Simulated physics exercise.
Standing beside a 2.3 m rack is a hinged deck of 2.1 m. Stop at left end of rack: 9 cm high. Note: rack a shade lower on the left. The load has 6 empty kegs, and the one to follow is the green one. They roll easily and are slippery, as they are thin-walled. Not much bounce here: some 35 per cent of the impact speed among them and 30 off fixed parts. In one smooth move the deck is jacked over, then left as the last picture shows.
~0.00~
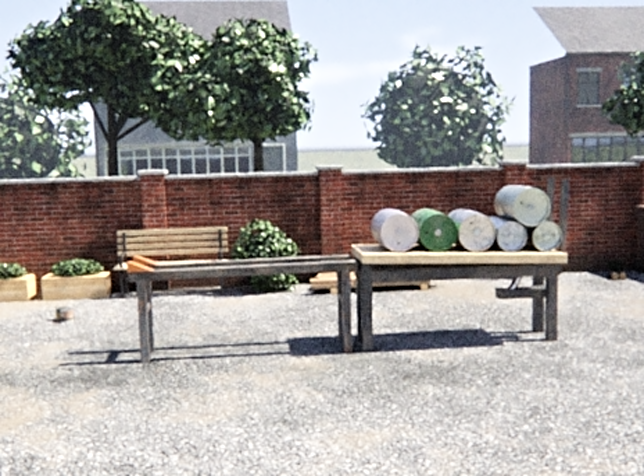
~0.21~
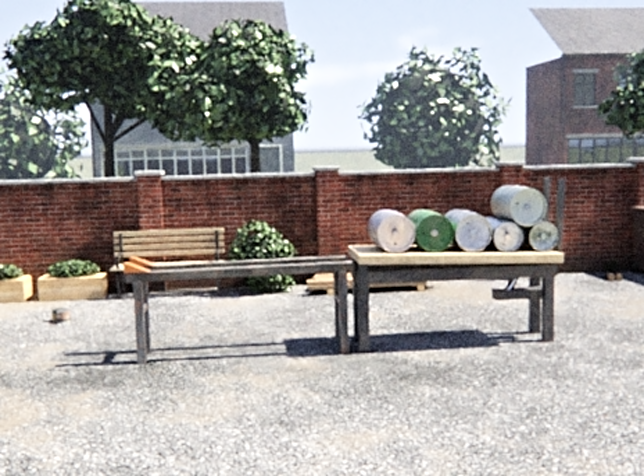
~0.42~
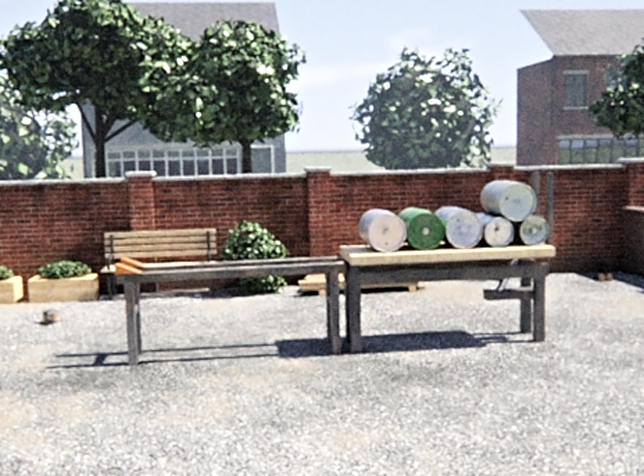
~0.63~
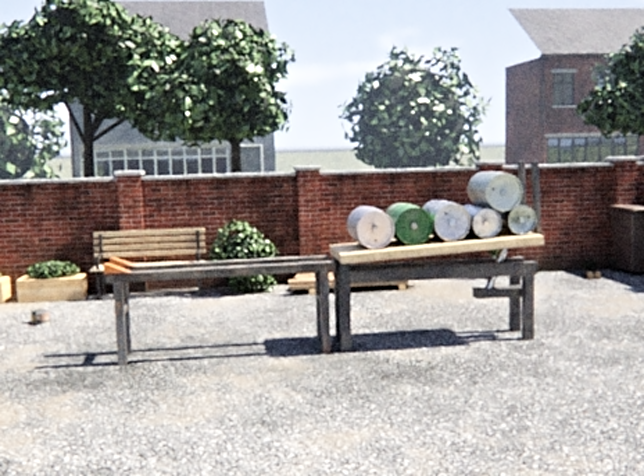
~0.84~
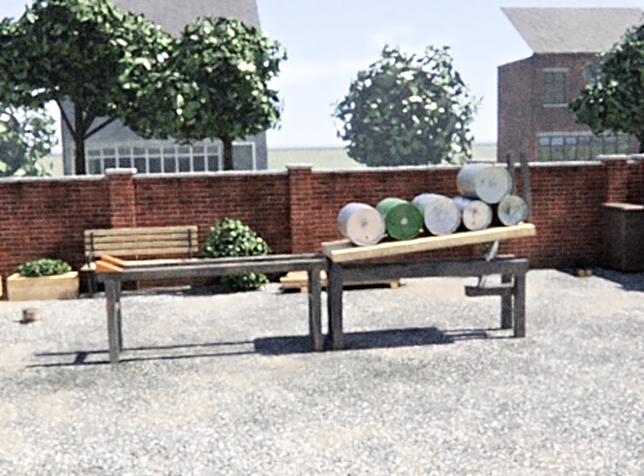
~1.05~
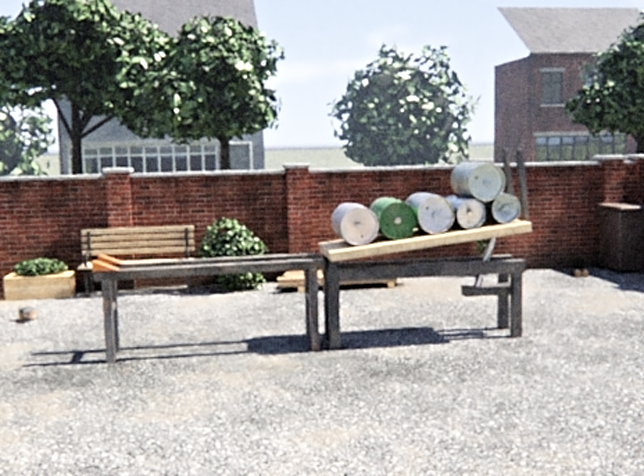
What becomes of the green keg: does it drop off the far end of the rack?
My guess is it is kept by the stop.
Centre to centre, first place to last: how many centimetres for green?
Green: 280.
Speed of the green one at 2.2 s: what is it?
Estimate: Some 0.7 m/s.
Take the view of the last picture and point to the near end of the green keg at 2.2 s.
I'd point to somewhere near (345, 229).
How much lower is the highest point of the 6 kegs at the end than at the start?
Roughly 0 cm.
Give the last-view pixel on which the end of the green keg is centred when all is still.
It ends up close to (116, 247).
Then, 2.2 s in, green is on the deck, 20 cm from the hinge, rolling left; 0 of 6 over the stop.
Then, 3.7 s in, green is on the rack, 115 cm from the rack's far end, rolling left; 0 of 6 over the stop.
Then, 5.4 s in, green is on the rack, 20 cm from the rack's far end; 1 of 6 over the stop.
In the end (7.3 s), green is on the rack, 25 cm from the rack's far end; 1 of 6 over the stop.
